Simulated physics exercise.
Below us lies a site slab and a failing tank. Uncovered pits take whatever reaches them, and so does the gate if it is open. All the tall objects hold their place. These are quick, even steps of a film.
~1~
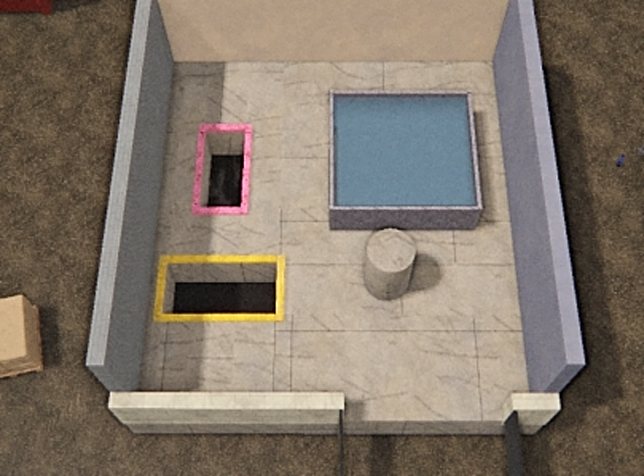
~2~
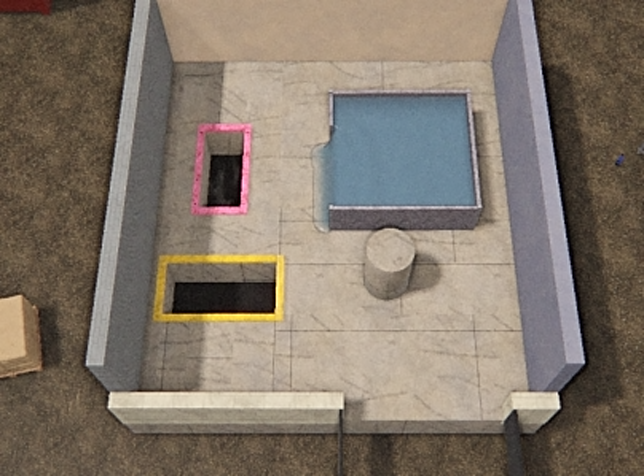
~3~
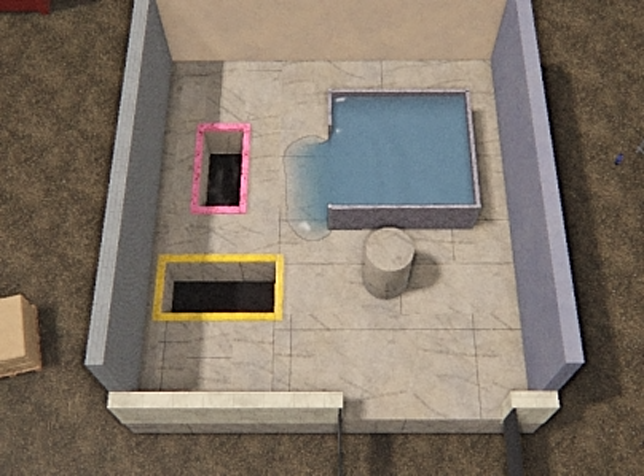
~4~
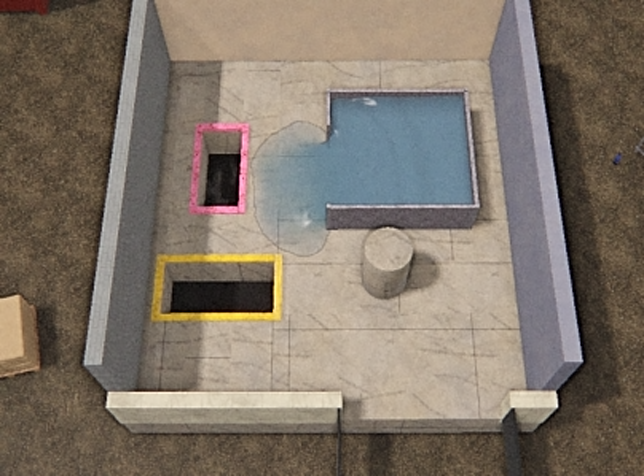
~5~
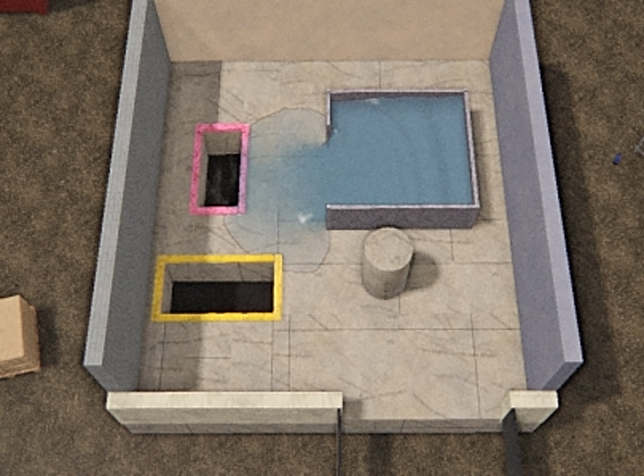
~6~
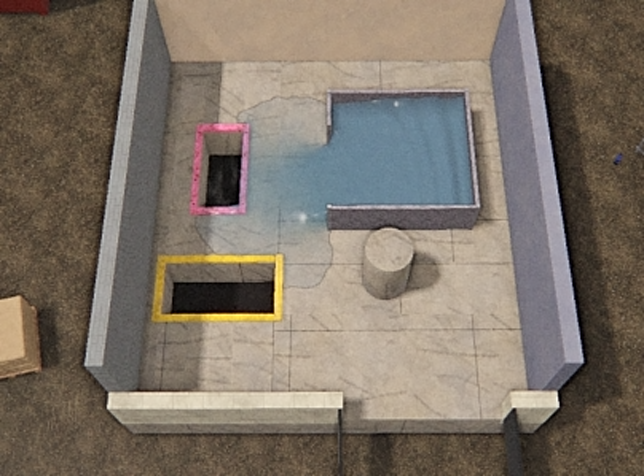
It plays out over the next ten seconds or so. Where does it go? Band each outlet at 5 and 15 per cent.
The gate takes less than 5 %; the yellow pit takes more than 15 %; the pink pit takes more than 15 %.
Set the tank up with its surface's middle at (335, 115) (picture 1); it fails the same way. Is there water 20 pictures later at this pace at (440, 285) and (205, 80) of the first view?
In turn: Clear, wet.
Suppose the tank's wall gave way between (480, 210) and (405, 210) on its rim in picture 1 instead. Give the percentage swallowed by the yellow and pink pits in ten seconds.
Roughly, in per cent: Yellow 0, pink 0.
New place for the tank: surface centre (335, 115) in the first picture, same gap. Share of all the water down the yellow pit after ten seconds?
Roughly, in per cent: Yellow 2.
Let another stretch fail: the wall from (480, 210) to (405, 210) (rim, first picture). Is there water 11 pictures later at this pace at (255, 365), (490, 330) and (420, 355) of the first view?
One after the other: Not flooded, wet, flooded.
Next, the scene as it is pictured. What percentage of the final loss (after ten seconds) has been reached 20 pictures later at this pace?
Near 70 in a hundred.
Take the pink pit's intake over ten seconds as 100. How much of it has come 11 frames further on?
Roughly 45 per cent.
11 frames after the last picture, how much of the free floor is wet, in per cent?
Close to 30 %.
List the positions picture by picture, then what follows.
The first frame shows still water in the tank at (403, 150).
In the second frame, water pours out at (333, 181) and has run to (321, 147).
In the third frame, water pours out at (332, 181) and has run to (301, 143).
In the fourth frame, the front is at (264, 149), out from the gap at (330, 181).
In the fifth frame, the front is at (230, 225), out from the gap at (330, 182).
In the sixth frame, the front is at (203, 232), out from the gap at (331, 182).
A moment on, water covers 25 % of the floor; the gate 0 %, the yellow pit 1 %, the pink pit 10 %.
Next, water covers 30 % of the floor; the gate 0 %, the yellow pit 6 %, the pink pit 20 %.
Then, water covers 35 % of the floor; the gate 0 %, the yellow pit 12 %, the pink pit 30 %.
Later, water covers 55 % of the floor; the gate 0 %, the yellow pit 16 %, the pink pit 39 %.
In the end, water covers 70 % of the floor; the gate 1 %, the yellow pit 18 %, the pink pit 42 %.
